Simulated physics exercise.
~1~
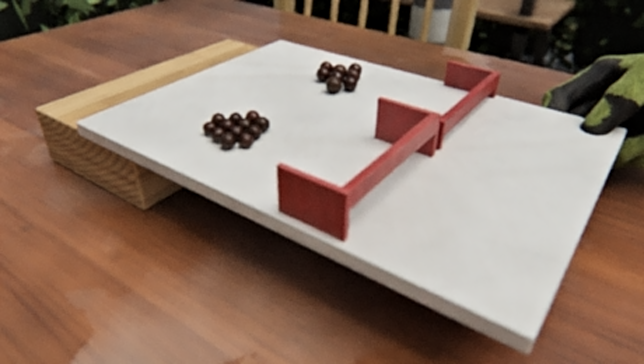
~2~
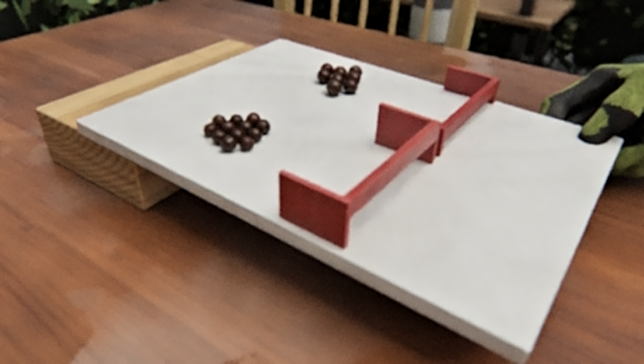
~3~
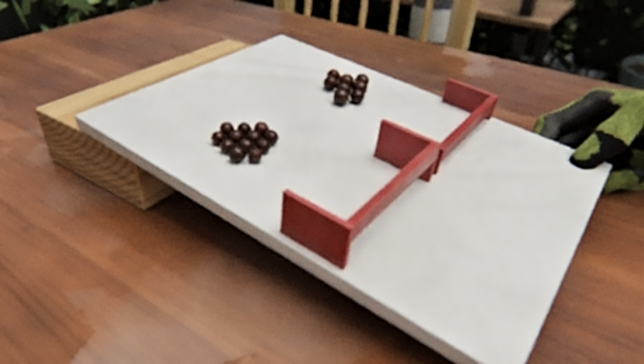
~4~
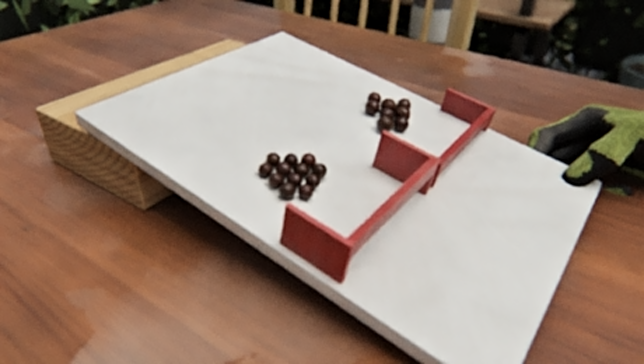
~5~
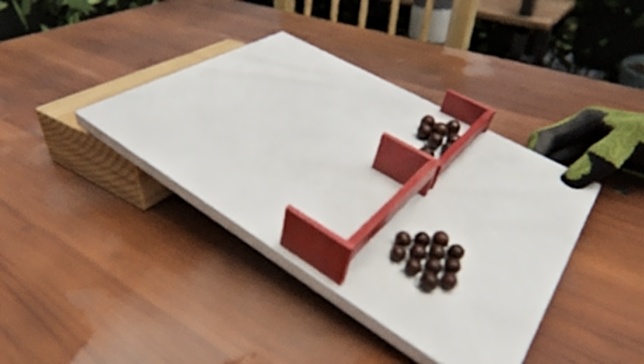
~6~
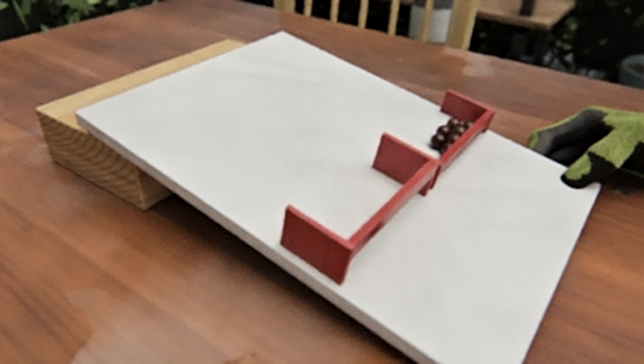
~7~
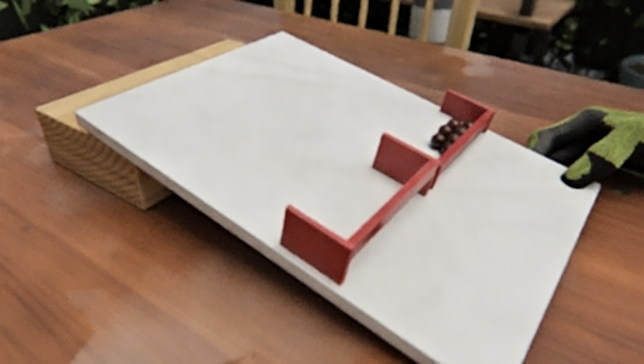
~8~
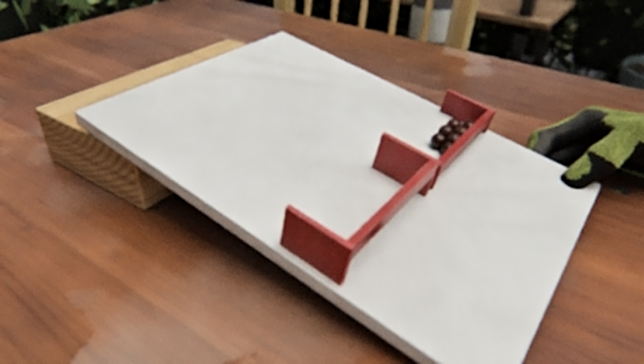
Two heaps of dark balls slide down the tilting board; one passes its red bar, one stays.
